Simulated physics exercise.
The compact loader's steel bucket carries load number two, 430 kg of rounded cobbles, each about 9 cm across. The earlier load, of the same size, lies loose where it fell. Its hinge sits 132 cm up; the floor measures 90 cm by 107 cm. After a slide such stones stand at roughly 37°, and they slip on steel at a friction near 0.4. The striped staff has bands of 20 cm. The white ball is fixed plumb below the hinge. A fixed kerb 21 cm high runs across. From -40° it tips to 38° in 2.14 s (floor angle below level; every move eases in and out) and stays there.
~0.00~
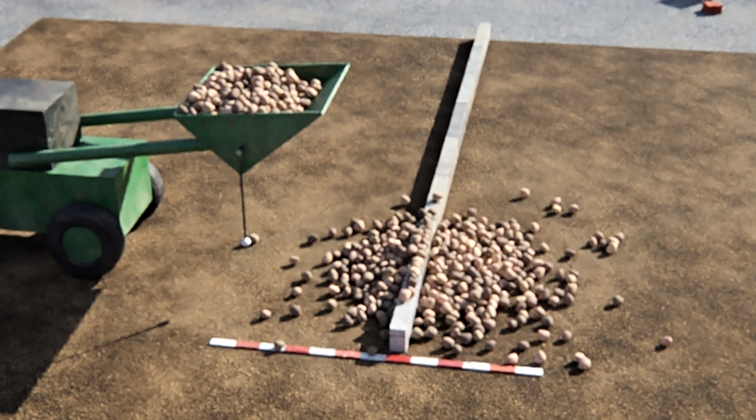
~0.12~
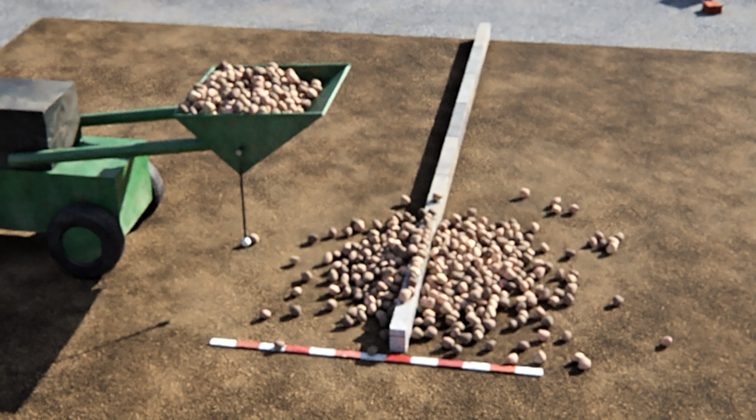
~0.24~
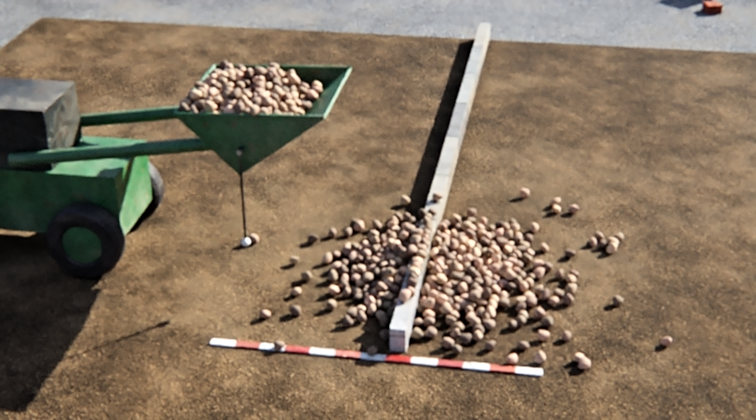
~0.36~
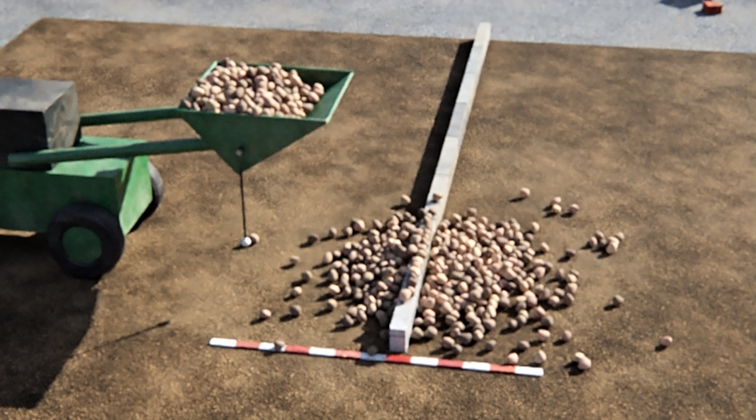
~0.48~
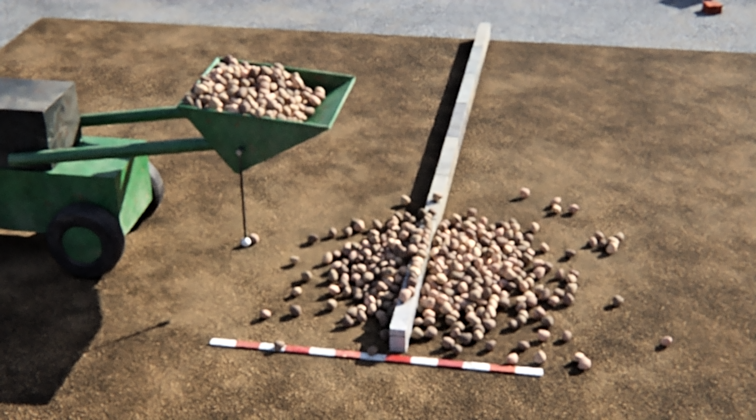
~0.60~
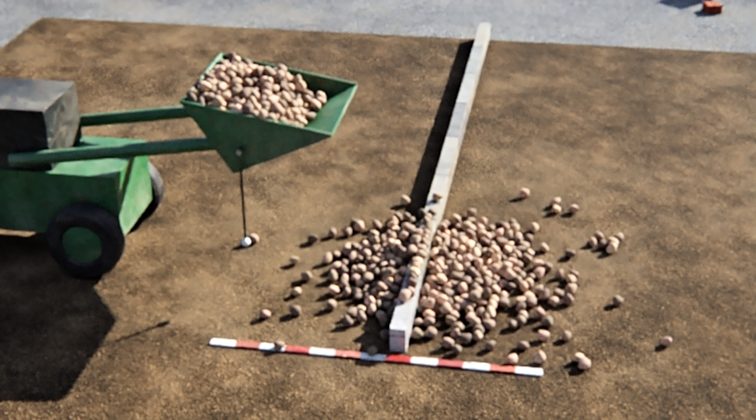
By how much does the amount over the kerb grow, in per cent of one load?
Close to 2 parts in a hundred.
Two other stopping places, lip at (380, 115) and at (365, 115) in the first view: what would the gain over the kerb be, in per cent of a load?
About 55 and 30 per cent.
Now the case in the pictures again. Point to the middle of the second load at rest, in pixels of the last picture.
Their middle is at about (366, 254).
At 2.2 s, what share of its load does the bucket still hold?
Roughly 20 per cent is still inside.
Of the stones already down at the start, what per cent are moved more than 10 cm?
About 5 per cent.
After 1.6 s the floor is at 26°; in per cent of one load, 95 in the bucket, 47 on this side of the kerb, 58 over the kerb; the foremost stones are at (614, 260).
After 2.2 s the floor is at 38°; in per cent of one load, 21 in the bucket, 121 on this side of the kerb, 58 over the kerb; the foremost stones are at (614, 260).
After 2.6 s the floor is at 38°; in per cent of one load, 0 in the bucket, 141 on this side of the kerb, 59 over the kerb; the foremost stones are at (614, 260).
After 5.2 s the floor is at 38°; in per cent of one load, 0 in the bucket, 140 on this side of the kerb, 60 over the kerb; the foremost stones are at (614, 260). Net gain over the kerb, 2.
